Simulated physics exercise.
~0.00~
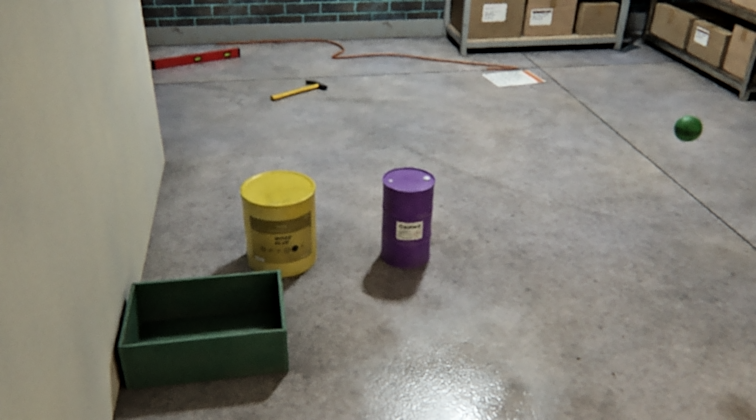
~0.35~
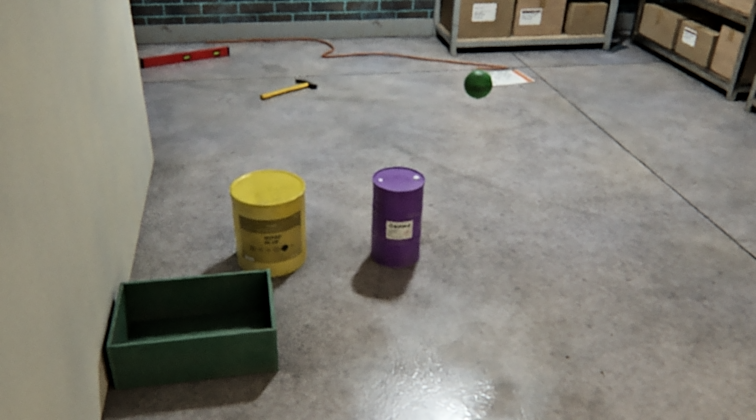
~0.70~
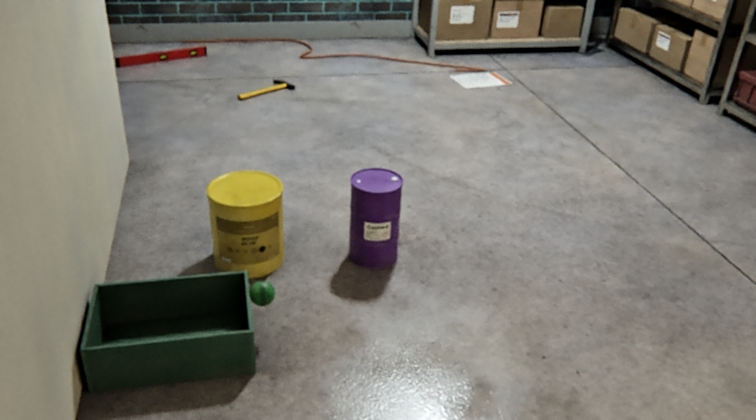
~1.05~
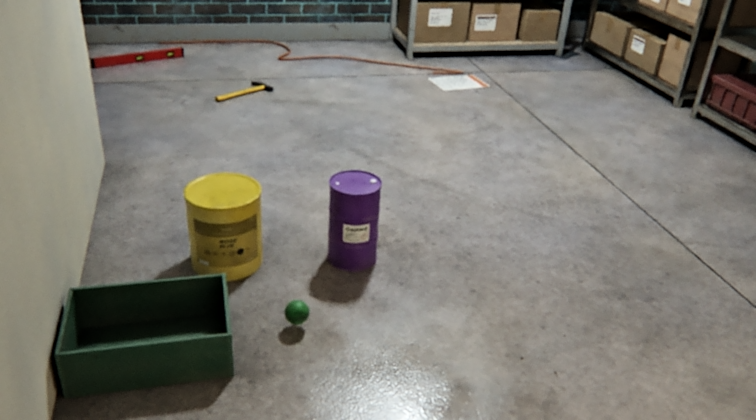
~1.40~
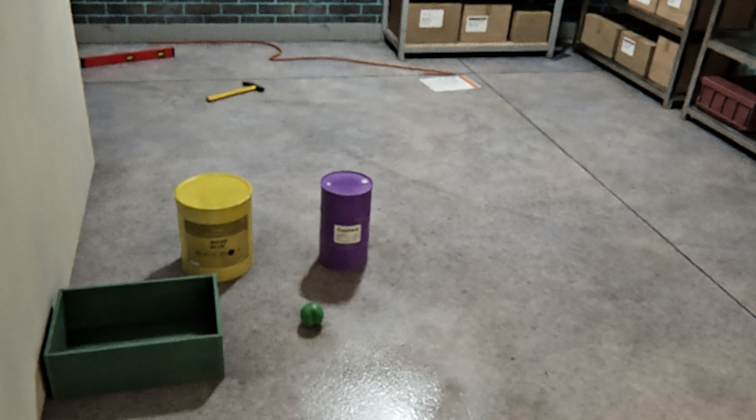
On a concrete storeroom floor, a green ball flew in from the right toward an open green box, dropped beside it near a yellow pail and a purple canister, then drifted back to the right and ended up outside the box.
